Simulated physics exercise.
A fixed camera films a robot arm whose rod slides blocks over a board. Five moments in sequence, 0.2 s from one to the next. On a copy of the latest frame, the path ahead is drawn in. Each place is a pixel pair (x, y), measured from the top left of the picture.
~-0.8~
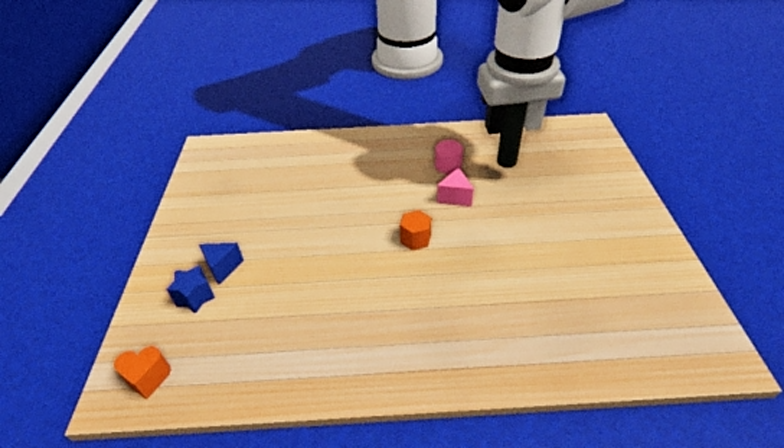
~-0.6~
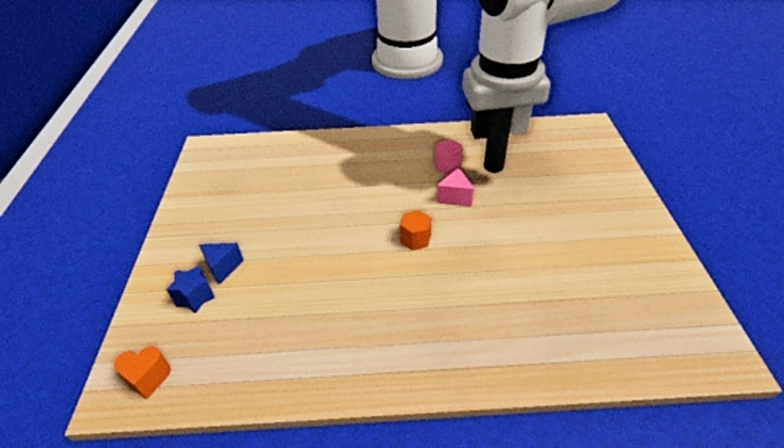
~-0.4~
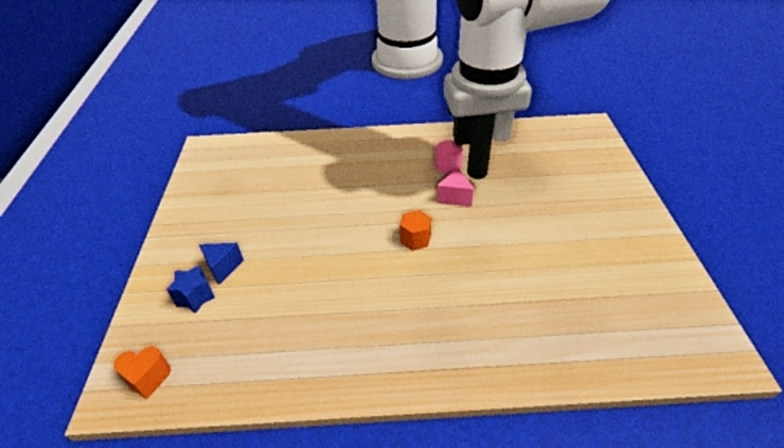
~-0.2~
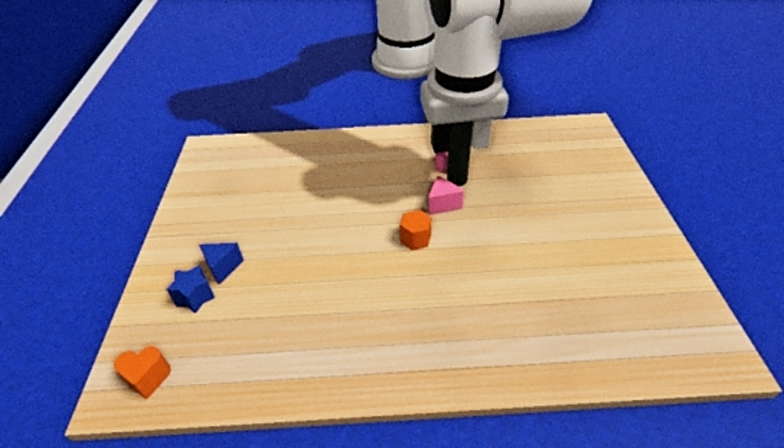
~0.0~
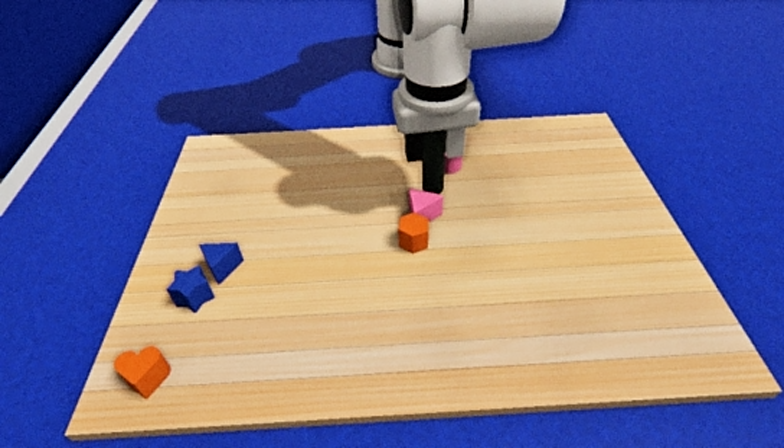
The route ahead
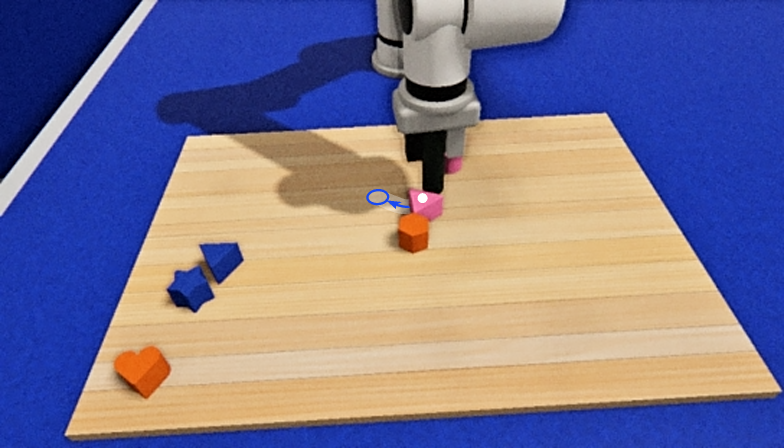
On a wooden board over blue, a robot arm's black rod moves left, pushing a pink triangle against an orange block.
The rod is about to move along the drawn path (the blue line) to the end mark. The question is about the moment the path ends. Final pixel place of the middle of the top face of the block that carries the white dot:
Top centre: (406, 204).
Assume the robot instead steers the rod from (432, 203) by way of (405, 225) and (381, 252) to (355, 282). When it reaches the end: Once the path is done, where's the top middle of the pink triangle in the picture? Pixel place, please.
The top centre is at (342, 283).
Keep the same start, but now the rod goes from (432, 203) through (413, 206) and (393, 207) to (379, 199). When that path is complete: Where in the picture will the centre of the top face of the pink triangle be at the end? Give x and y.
At pixel (403, 204).
Drawn move, from (432, 203) over (413, 207) and (394, 204) to (378, 197); the dot is on the pink triangle.
The first path, step by step. Halfway along, rod at (402, 193); orange six-sided block at (410, 230), turned 25° anticlockwise; pink triangle at (406, 204), turned 15° anticlockwise.
At the end, rod at (377, 184); orange six-sided block at (410, 230), turned 25° anticlockwise; pink triangle at (406, 204), turned 15° anticlockwise; pink circular block still.
